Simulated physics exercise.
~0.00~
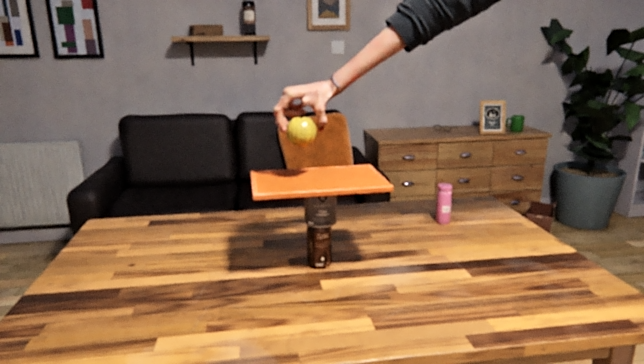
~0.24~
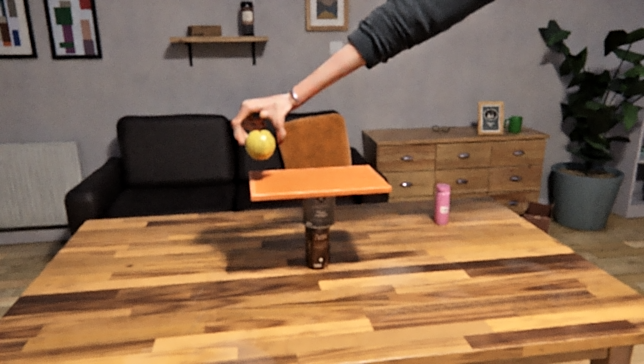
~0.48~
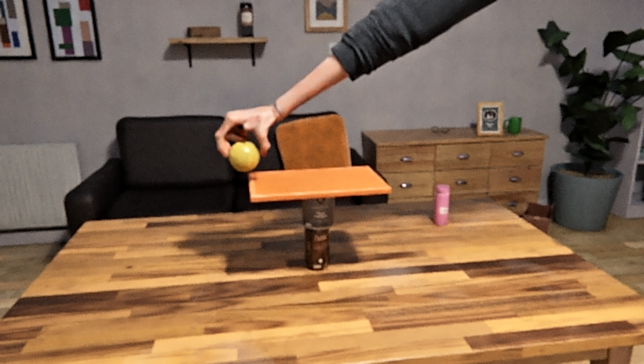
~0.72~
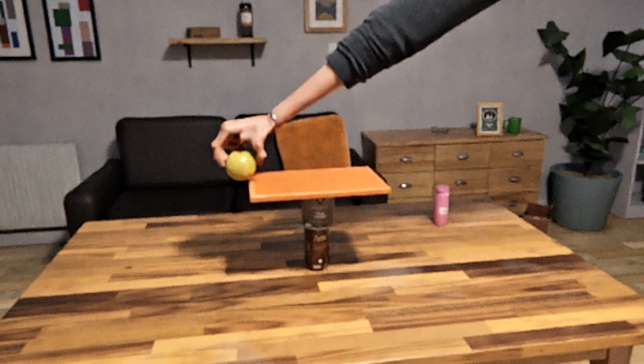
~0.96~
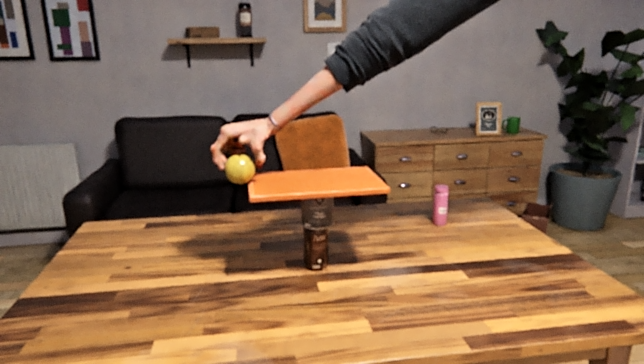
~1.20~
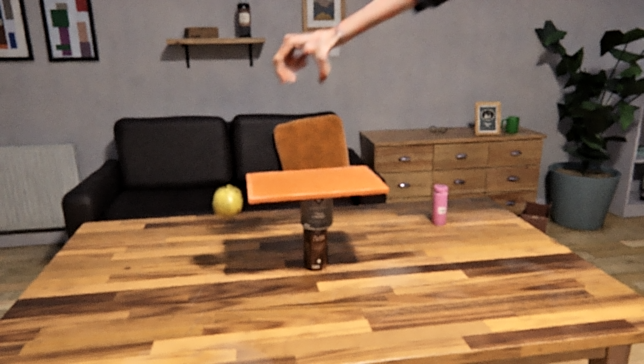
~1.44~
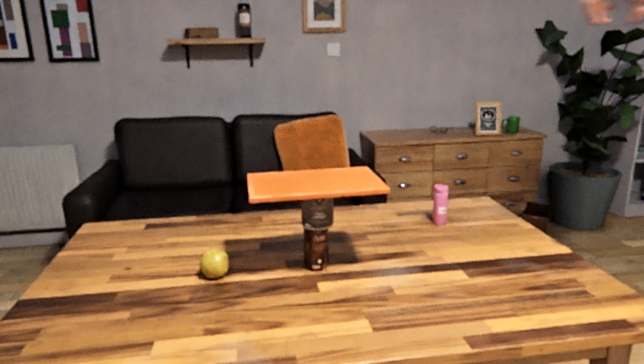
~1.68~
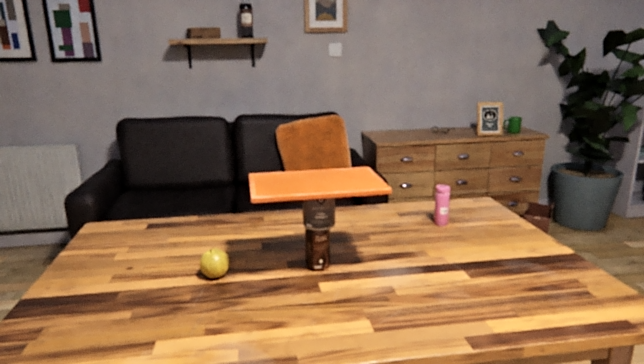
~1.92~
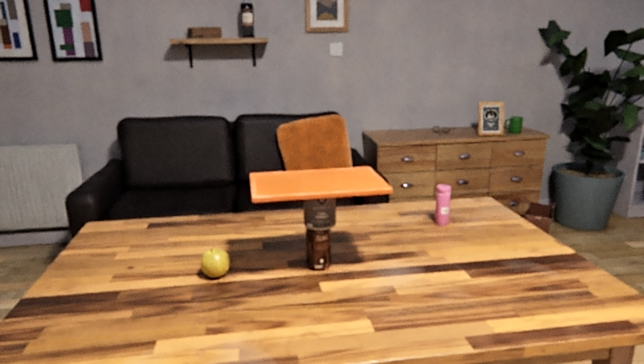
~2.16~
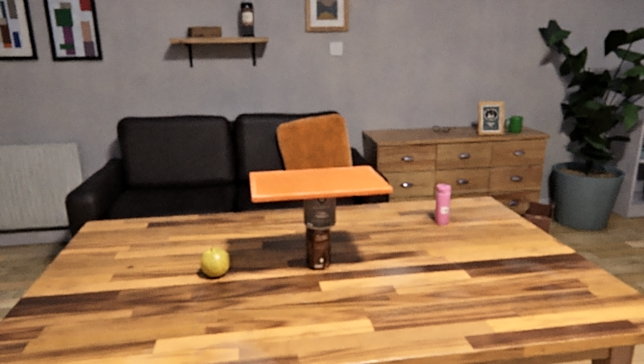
On a wooden table, a hand releases a yellow apple beside an orange tray; it falls.
